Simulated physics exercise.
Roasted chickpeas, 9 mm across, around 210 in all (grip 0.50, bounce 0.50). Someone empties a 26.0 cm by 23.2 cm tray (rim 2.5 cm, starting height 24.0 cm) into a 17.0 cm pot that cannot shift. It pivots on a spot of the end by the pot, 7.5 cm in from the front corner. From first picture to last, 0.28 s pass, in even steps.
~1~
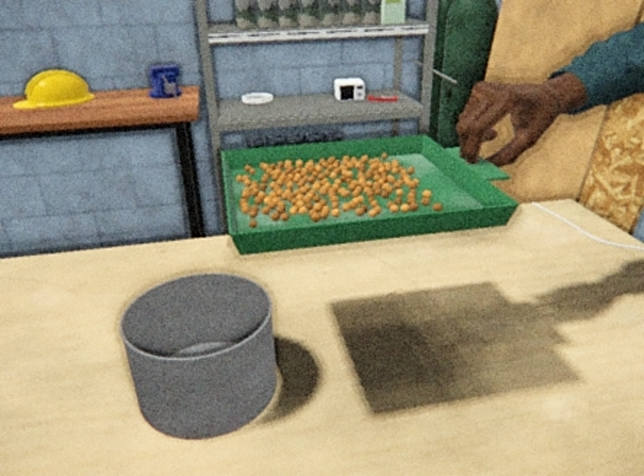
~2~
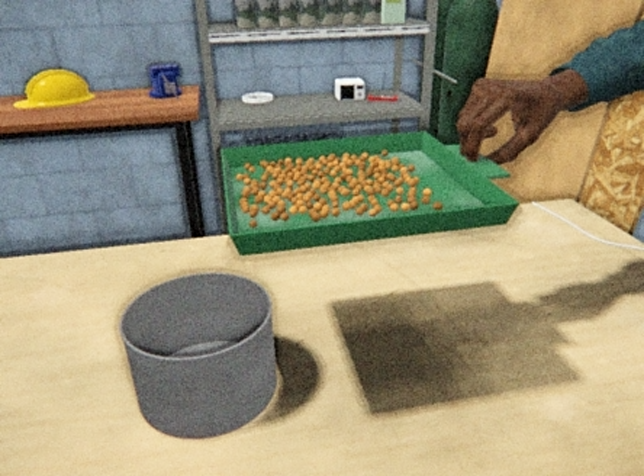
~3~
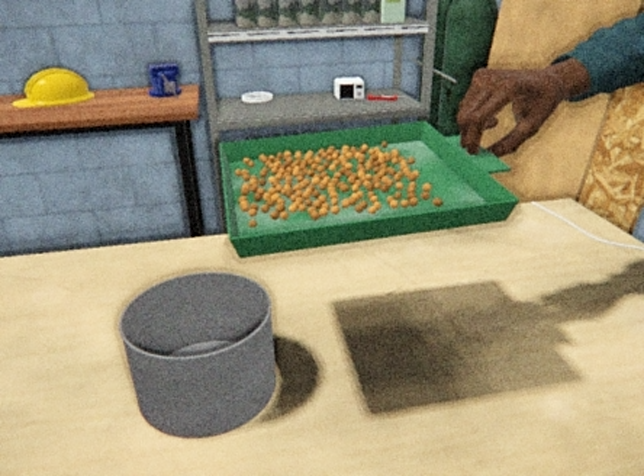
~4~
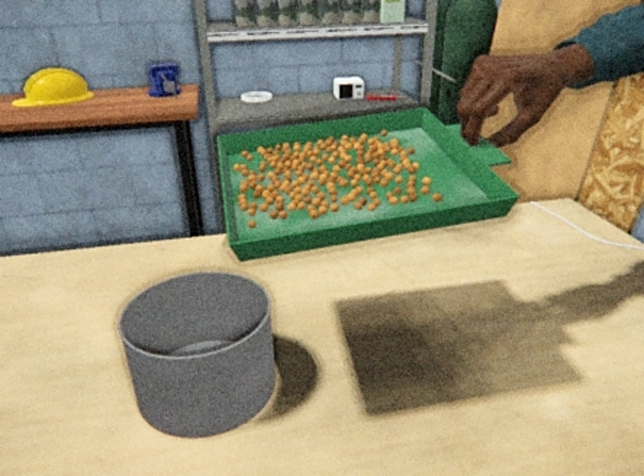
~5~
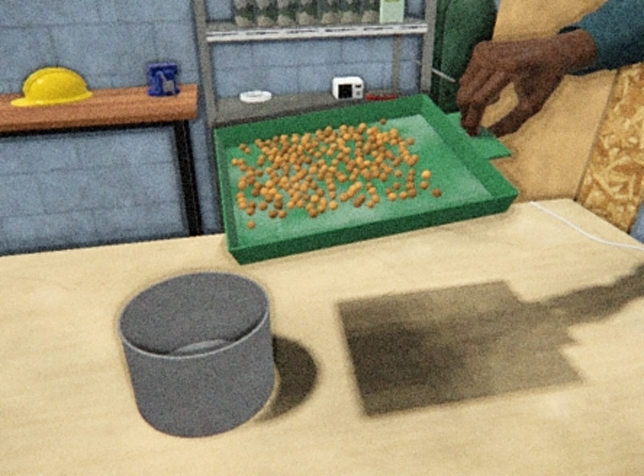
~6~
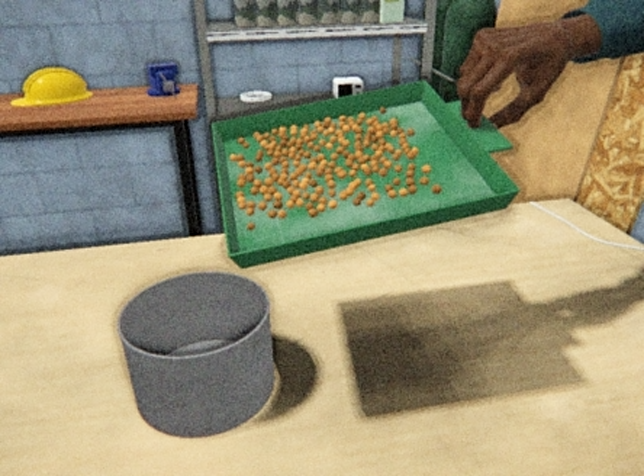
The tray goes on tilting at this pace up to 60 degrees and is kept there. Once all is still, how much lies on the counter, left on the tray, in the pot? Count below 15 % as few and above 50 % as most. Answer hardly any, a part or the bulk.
Counter hardly any, tray the bulk, pot hardly any.
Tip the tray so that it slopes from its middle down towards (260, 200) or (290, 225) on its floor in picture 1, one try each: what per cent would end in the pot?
Some 0 and 0 per cent.
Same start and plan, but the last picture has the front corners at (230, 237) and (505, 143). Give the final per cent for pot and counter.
Pot 0, counter 0.
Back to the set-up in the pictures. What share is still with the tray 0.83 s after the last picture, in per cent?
About 95 per cent.
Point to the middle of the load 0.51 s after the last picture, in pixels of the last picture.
Near (291, 217).
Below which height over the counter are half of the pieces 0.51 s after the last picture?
Some 26 cm.
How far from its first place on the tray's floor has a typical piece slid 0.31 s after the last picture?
Roughly 7 cm.
Then, 0.31 s after the last picture, tilt 38 degrees; the tray holds 100 %, the pot 0 %.
Then, 0.51 s after the last picture, tilt 52 degrees; the tray holds 100 %, the pot 0 %.
Then, 0.83 s after the last picture, tilt 60 degrees; the tray holds 95 %, the pot 0 %.
In the end, counter 5 %, tray 95 %, pot 0 %.
